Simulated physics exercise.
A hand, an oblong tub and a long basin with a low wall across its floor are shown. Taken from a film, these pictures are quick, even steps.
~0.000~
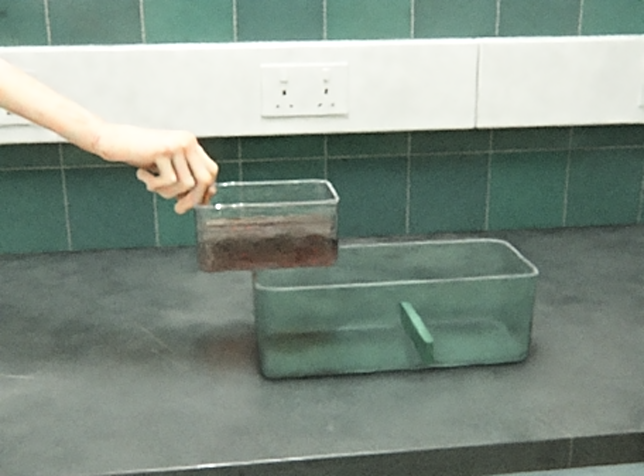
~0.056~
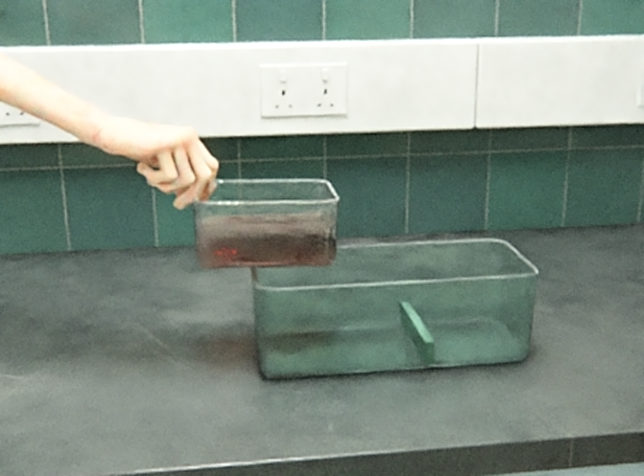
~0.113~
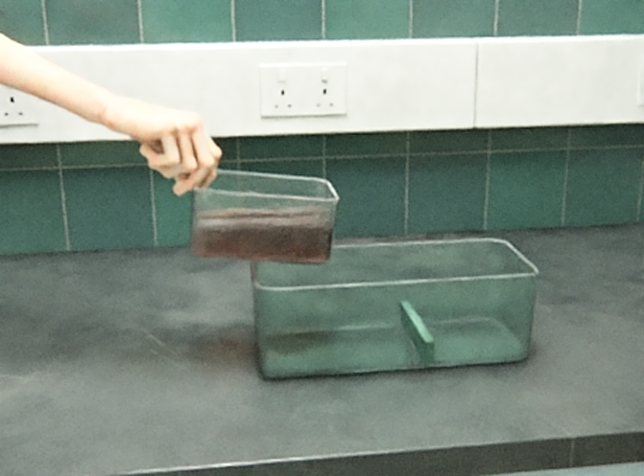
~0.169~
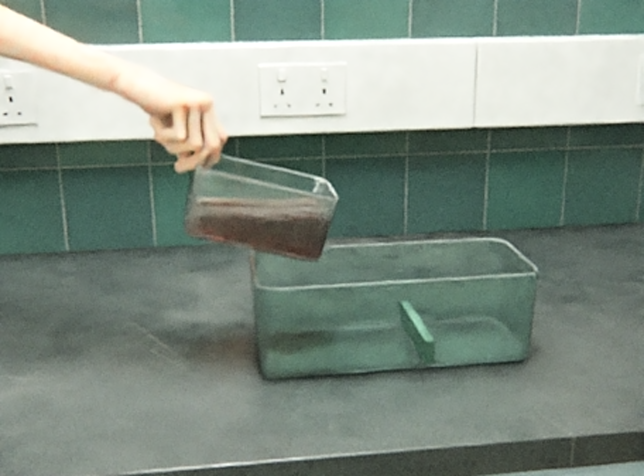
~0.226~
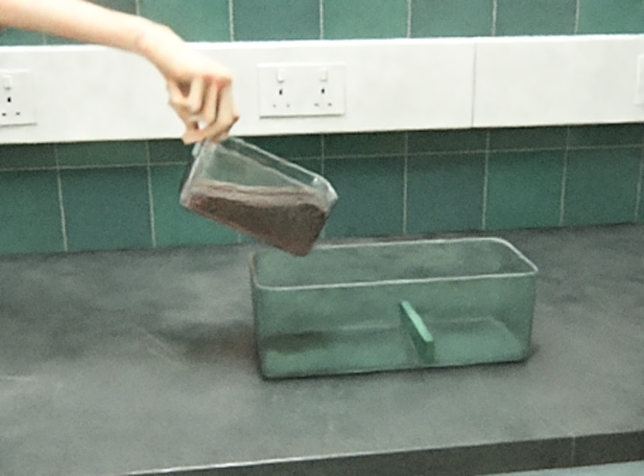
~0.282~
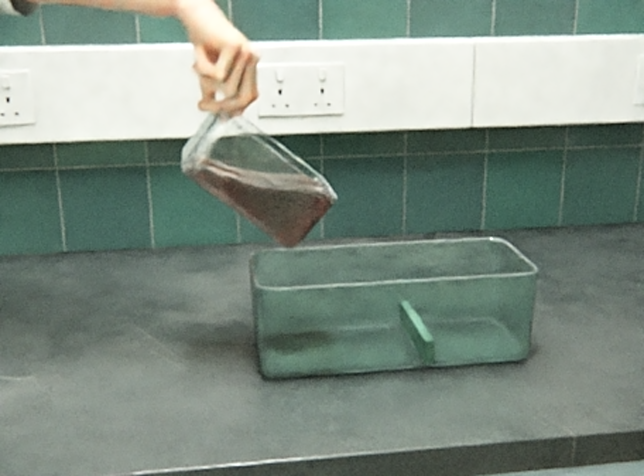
The clip shows a hand holding a small clear tub of dark brown contents above the left end of a long greenish basin with a low wall inside, then raising the tub's left end so it tilts steadily rightward.
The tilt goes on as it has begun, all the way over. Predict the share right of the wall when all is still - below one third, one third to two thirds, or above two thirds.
Honestly, the portion right of the wall is middling, a third to two thirds.
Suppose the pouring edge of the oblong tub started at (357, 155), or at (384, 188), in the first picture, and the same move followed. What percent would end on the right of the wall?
Try one: 60 %; try two: 70 %.
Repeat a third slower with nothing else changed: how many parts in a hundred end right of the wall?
About 30 %.
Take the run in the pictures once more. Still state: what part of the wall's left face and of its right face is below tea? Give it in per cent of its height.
On the left it sits near 40, while on the right it sits near 50.
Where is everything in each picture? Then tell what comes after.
The first picture shows tilt 0°; pouring edge (333, 192); surface from (200, 229) to (330, 223); the long basin's rim runs from (254, 271) to (521, 257); the wall's top is at (416, 321).
The second picture shows tilt 2°; pouring edge (333, 192); surface from (198, 227) to (329, 221).
The third picture shows tilt 7°; pouring edge (333, 192); surface from (194, 221) to (327, 215).
The fourth picture shows tilt 15°; pouring edge (332, 191); surface from (188, 206) to (325, 207).
The fifth picture shows tilt 27°; pouring edge (331, 191); surface from (183, 186) to (324, 197).
The sixth picture shows tilt 39°; pouring edge (331, 191); surface from (185, 159) to (327, 188).
A moment on, the oblong tub is tipped on its side and 31 per cent is still to pour, 12 is left of the wall and 0 right of it.
Next, the oblong tub is tipped right over and 4 per cent is still to pour, 28 is left of the wall and 57 right of it.
Then the oblong tub is tipped right over and 0 per cent is still to pour, 46 is left of the wall and 42 right of it.
Later the oblong tub is tipped right over and 0 per cent is still to pour, 53 is left of the wall and 43 right of it.
At rest 53 per cent lies left of the wall, 43 right of it and 4 outside.
